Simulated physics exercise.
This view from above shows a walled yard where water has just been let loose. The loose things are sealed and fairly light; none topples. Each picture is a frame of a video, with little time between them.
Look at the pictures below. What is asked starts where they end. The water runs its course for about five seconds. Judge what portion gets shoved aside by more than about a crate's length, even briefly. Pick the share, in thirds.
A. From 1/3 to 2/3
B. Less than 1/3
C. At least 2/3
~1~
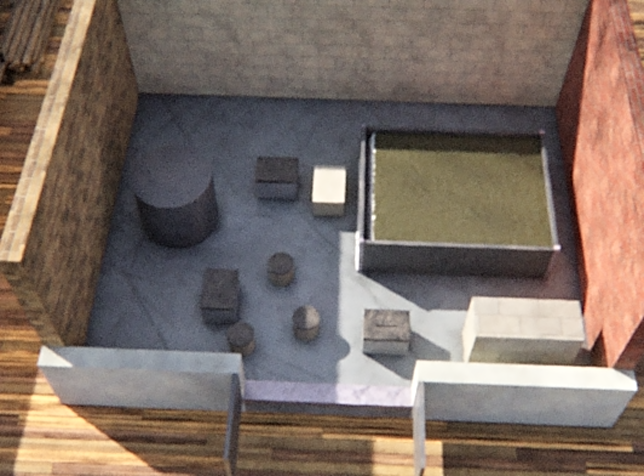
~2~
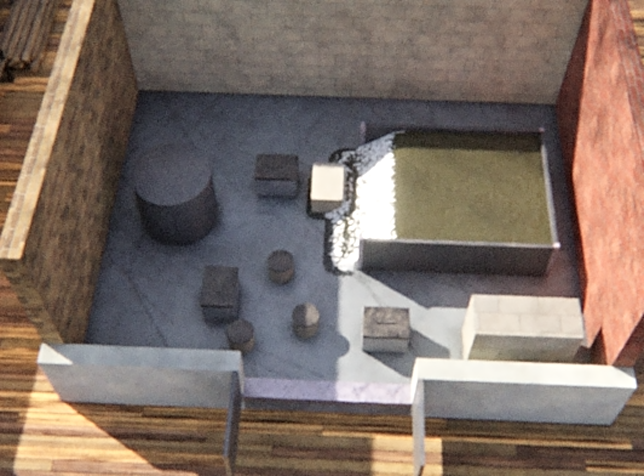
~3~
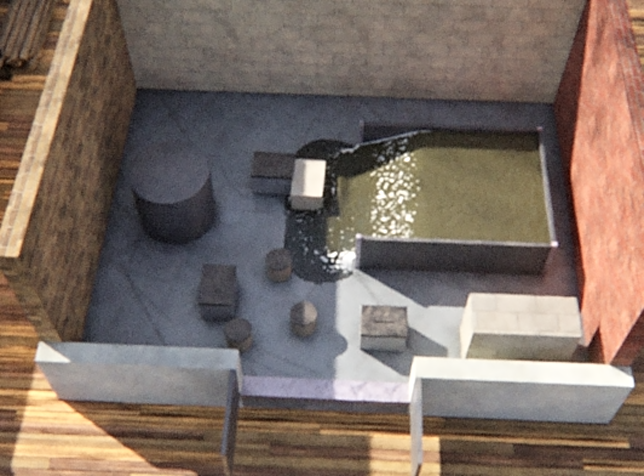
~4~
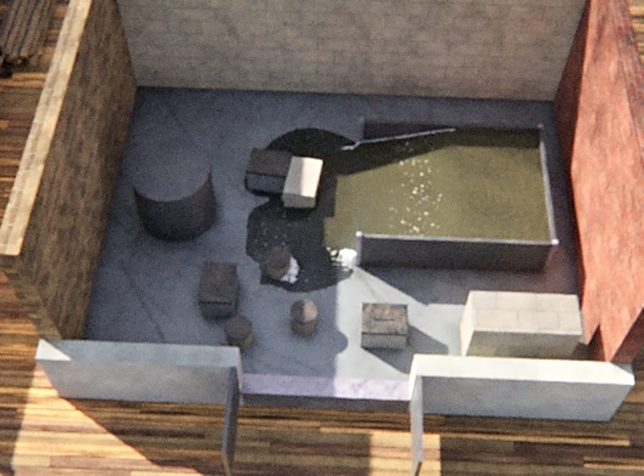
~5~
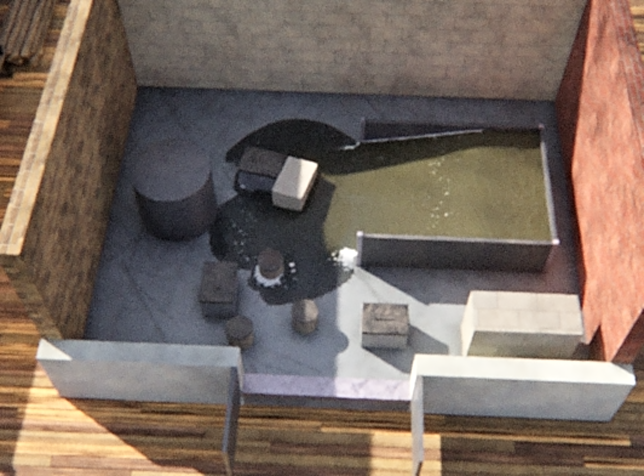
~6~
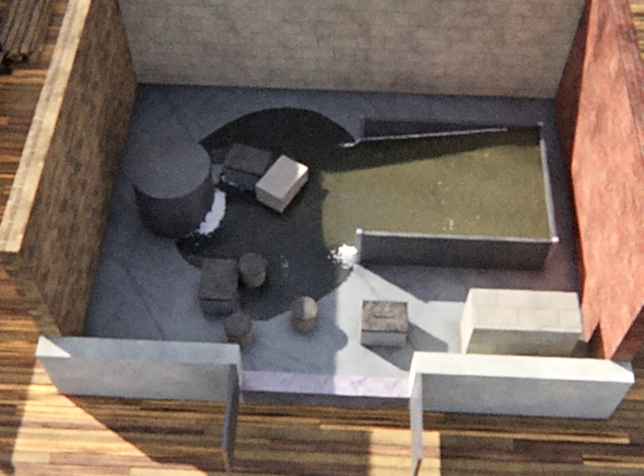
Answer: C.
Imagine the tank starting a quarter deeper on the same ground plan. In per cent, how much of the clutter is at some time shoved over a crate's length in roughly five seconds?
Roughly 90 %.
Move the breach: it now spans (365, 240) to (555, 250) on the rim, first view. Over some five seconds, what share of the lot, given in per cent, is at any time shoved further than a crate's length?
That works out to about 60 per cent of them.
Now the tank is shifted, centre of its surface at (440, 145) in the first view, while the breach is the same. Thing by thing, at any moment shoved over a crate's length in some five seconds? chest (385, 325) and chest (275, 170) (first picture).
Findings in sequence - stopped sooner; reached that distance.
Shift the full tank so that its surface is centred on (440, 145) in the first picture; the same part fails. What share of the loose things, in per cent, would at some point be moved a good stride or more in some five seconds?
Near 90 in a hundred.
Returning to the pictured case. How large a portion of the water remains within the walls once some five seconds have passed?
I'd put it near 96 per cent.
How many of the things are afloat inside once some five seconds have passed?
The answer is 4.
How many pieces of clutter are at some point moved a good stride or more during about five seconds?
I count 6 of them.
A moment on, 3 of 7 are well off their spots; 2 afloat.
Next, 4 of 7 are well off their spots; 3 afloat.
Later, 5 of 7 are well off their spots; 4 afloat.
In the end, 6 of 7 are well off their spots, and 6 have been at some point; 4 afloat.
